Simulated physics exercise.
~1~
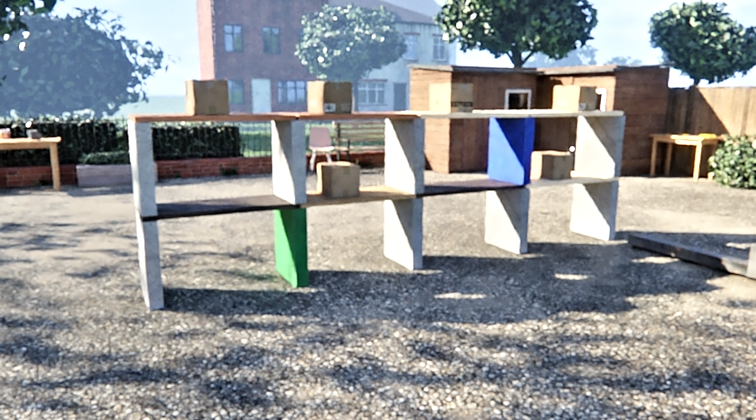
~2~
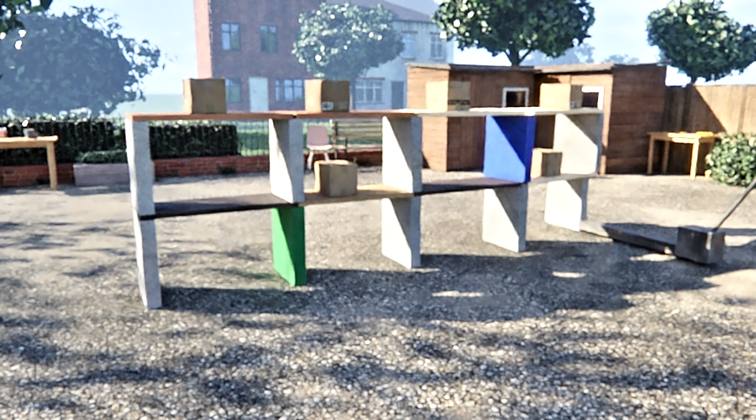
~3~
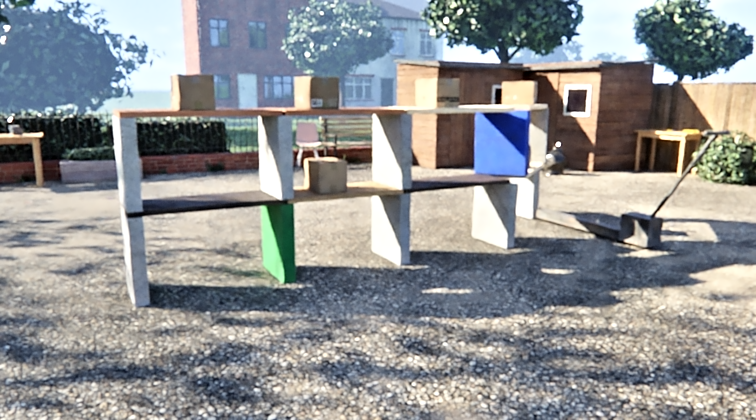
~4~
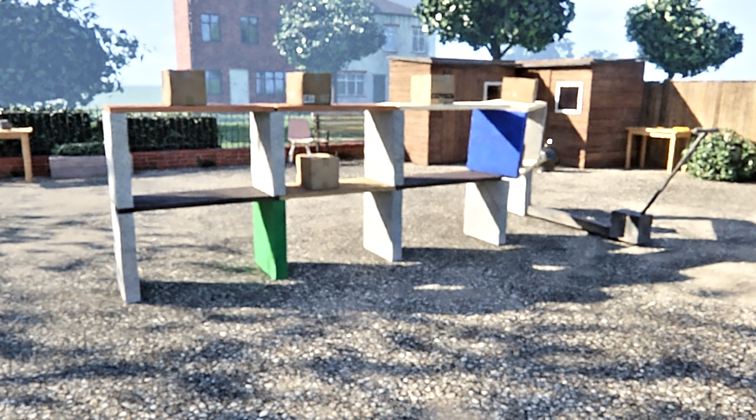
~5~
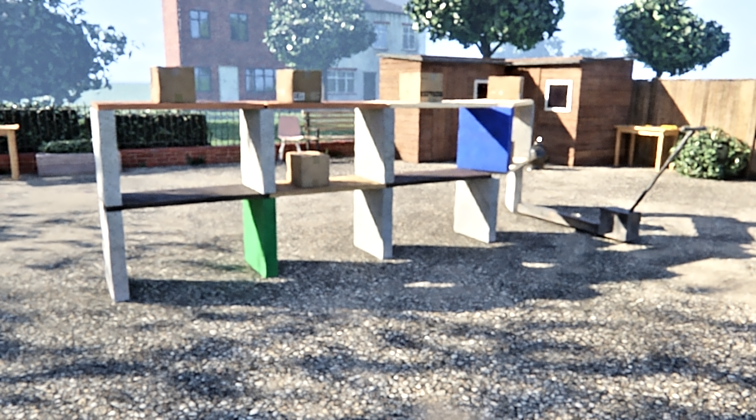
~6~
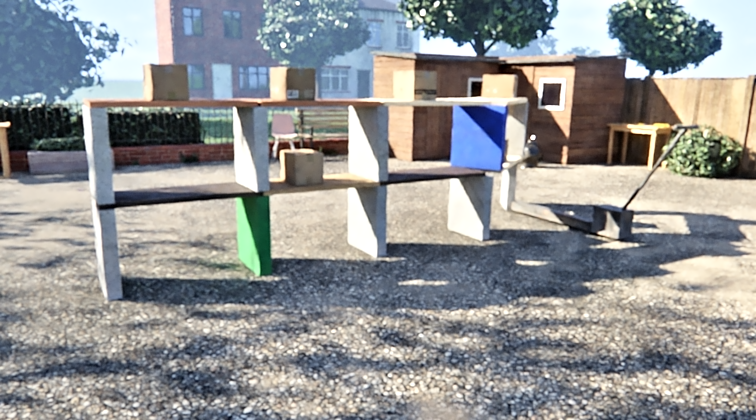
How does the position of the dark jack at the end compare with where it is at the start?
At the start the jack is low at the right edge of the view, and by the end it is further left and slightly higher in view, close to the right end of the row.
